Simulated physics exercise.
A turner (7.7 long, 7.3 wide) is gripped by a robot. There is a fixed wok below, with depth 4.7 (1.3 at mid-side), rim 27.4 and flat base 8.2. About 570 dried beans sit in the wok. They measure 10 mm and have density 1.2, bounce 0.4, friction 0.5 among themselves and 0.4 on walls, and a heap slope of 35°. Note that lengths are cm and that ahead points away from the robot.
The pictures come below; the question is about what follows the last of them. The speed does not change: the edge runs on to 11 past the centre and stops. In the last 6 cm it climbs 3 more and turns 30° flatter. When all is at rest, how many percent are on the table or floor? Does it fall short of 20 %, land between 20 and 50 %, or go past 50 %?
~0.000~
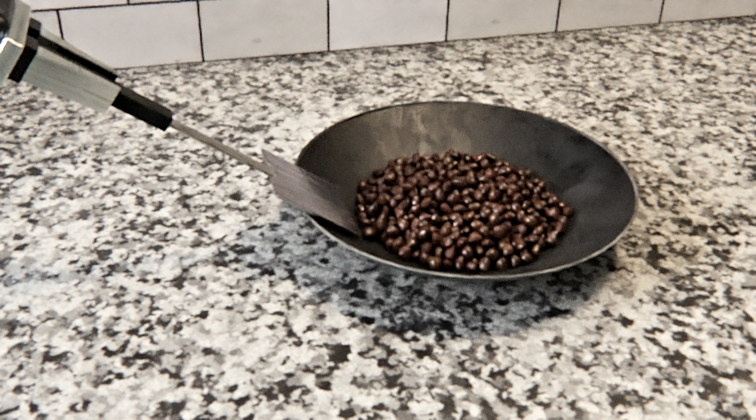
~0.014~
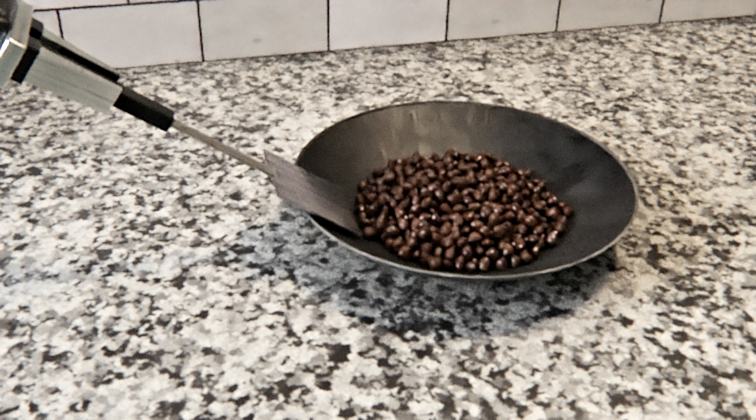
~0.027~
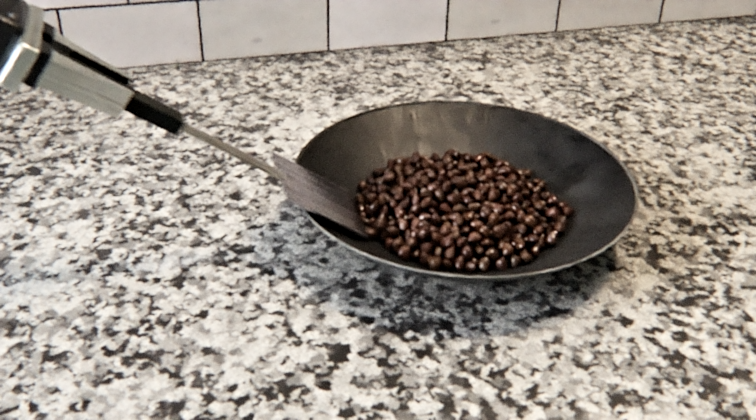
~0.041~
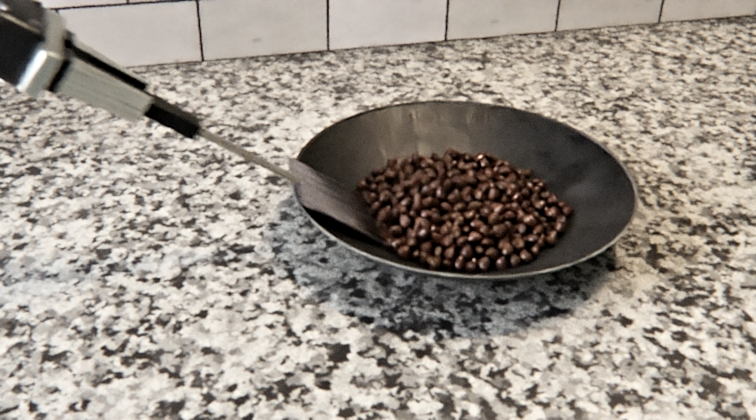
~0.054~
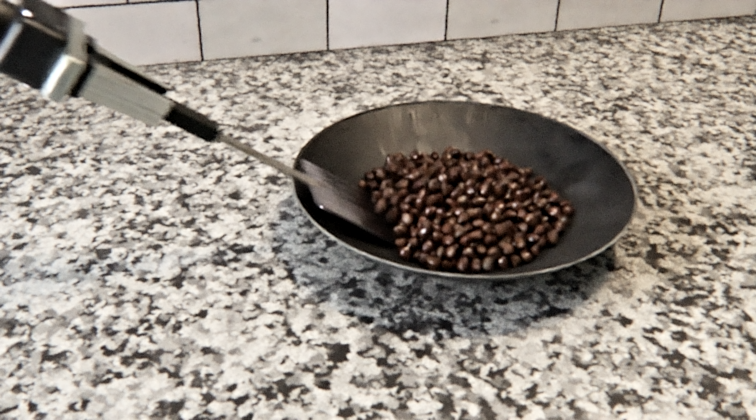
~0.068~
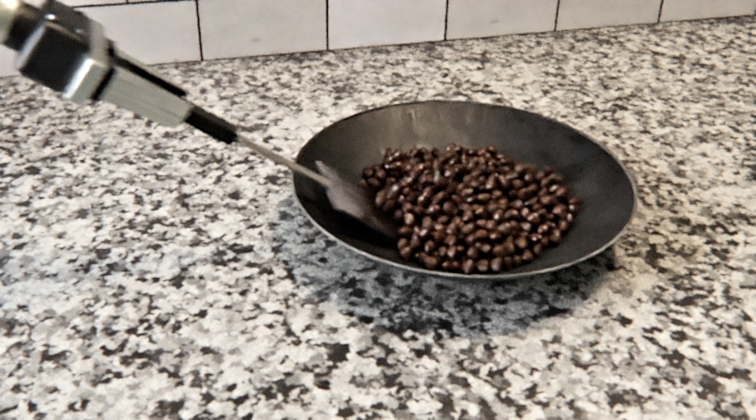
It lands between 20 and 50 %.
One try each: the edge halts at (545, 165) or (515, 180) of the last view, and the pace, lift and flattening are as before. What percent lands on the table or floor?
I'd say some 15 per cent, then some 0 per cent.
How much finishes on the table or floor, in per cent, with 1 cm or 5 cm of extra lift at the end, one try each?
First try around 40 percent, second try around 30 percent.
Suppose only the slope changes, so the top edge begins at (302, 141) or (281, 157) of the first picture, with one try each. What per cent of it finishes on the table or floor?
First try around 40 percent, second around 35 percent.
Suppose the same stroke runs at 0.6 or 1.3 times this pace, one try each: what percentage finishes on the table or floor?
Roughly 25 % and roughly 45 %.
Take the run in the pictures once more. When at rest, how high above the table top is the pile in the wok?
About 4.0 centimetres.
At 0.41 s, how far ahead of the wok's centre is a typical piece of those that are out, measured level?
I'd say some 22 centimetres.
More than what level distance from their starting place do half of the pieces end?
About 6 cm.
After 0.13 s, sloping 36°, highest piece 7 above the table; 572 in the wok.
After 0.19 s, sloping 29°, highest piece 6 above the table; 569 in the wok, 3 on the blade or in flight.
After 0.41 s, sloping 6°, highest piece 8 above the table; 375 in the wok, 144 on the table or floor, 53 on the blade or in flight.
After 1.46 s, sloping 6°, highest piece 4 above the table; 375 in the wok, 197 on the table or floor.
In the end, 375 in the wok, 197 on the table or floor. That is 34 % on the table or floor.
